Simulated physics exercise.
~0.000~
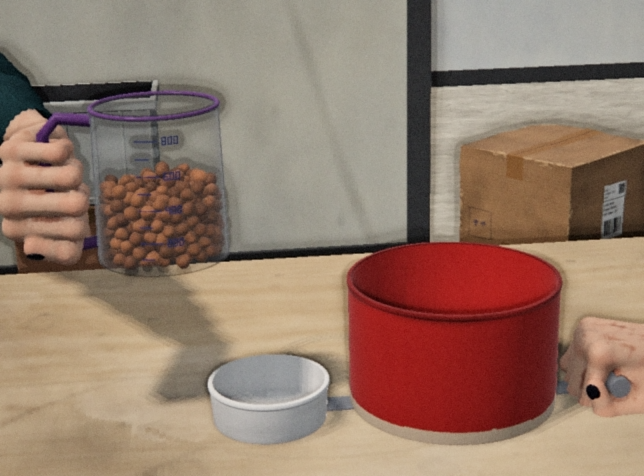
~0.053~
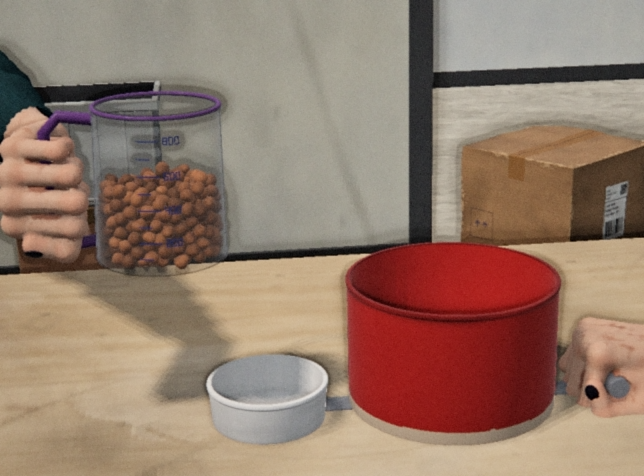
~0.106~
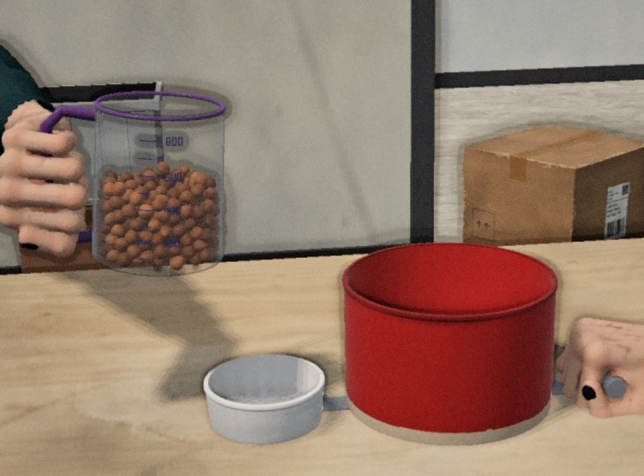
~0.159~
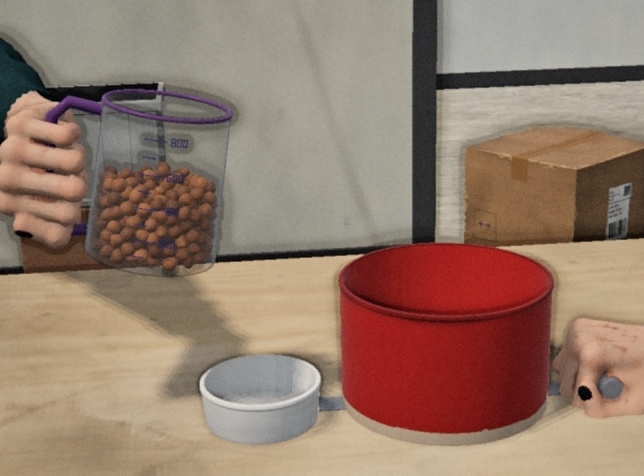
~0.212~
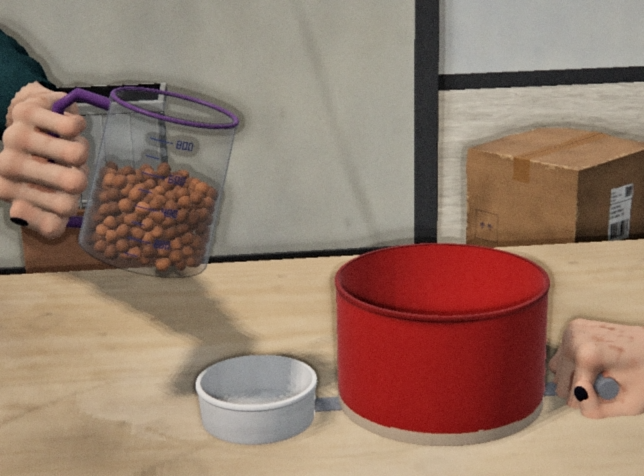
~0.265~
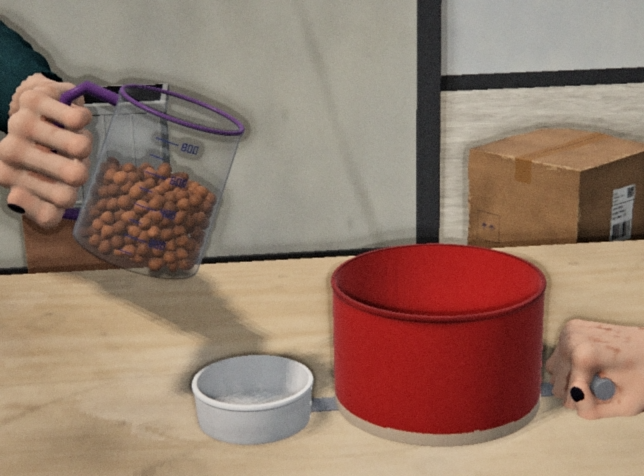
A hand tilted a clear, purple-handled jug of brown hazelnuts to the right, the nuts shifting inside it, while another hand slid a red pot and small white dish slightly left across the table.
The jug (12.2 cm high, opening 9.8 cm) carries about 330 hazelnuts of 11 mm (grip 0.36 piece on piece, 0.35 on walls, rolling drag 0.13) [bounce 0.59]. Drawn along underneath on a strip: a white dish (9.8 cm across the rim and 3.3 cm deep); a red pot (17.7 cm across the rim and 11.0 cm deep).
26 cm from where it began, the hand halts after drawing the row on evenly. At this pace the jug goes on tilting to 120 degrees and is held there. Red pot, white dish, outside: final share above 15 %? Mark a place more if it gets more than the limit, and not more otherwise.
Red pot: More, white dish: Not more, outside: More.
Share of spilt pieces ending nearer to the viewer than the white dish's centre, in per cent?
50 %.
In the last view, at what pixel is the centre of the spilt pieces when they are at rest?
I'd point to about (154, 436).
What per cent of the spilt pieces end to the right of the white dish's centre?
Near 100 in a hundred.
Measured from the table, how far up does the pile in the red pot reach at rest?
2.5 centimetres or so.
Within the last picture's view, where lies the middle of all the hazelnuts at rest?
My pick would be close to (169, 410).
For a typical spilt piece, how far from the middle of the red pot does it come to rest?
That distance comes to about 12 centimetres.
After 1.61 s, tilt 120 degrees; white dish 5 %, outside 45 %, jug 10 %, red pot 30 %, in the air 10 %; middle of all pieces on or above the table near (259, 370).
After 2.74 s, tilt 120 degrees; white dish 5 %, outside 55 %, red pot 40 %; middle of all pieces on or above the table near (227, 408).
Then, at 3.77 s, tilt 120 degrees; white dish 5 %, outside 55 %, red pot 40 %; middle of all pieces on or above the table near (181, 411).
Then, at 4.76 s, tilt 120 degrees; white dish 5 %, outside 55 %, red pot 40 %; middle of all pieces on or above the table near (156, 413).
In the end, at 5.0 s, white dish 5 %, outside 55 %, jug 0 %, red pot 40 %.
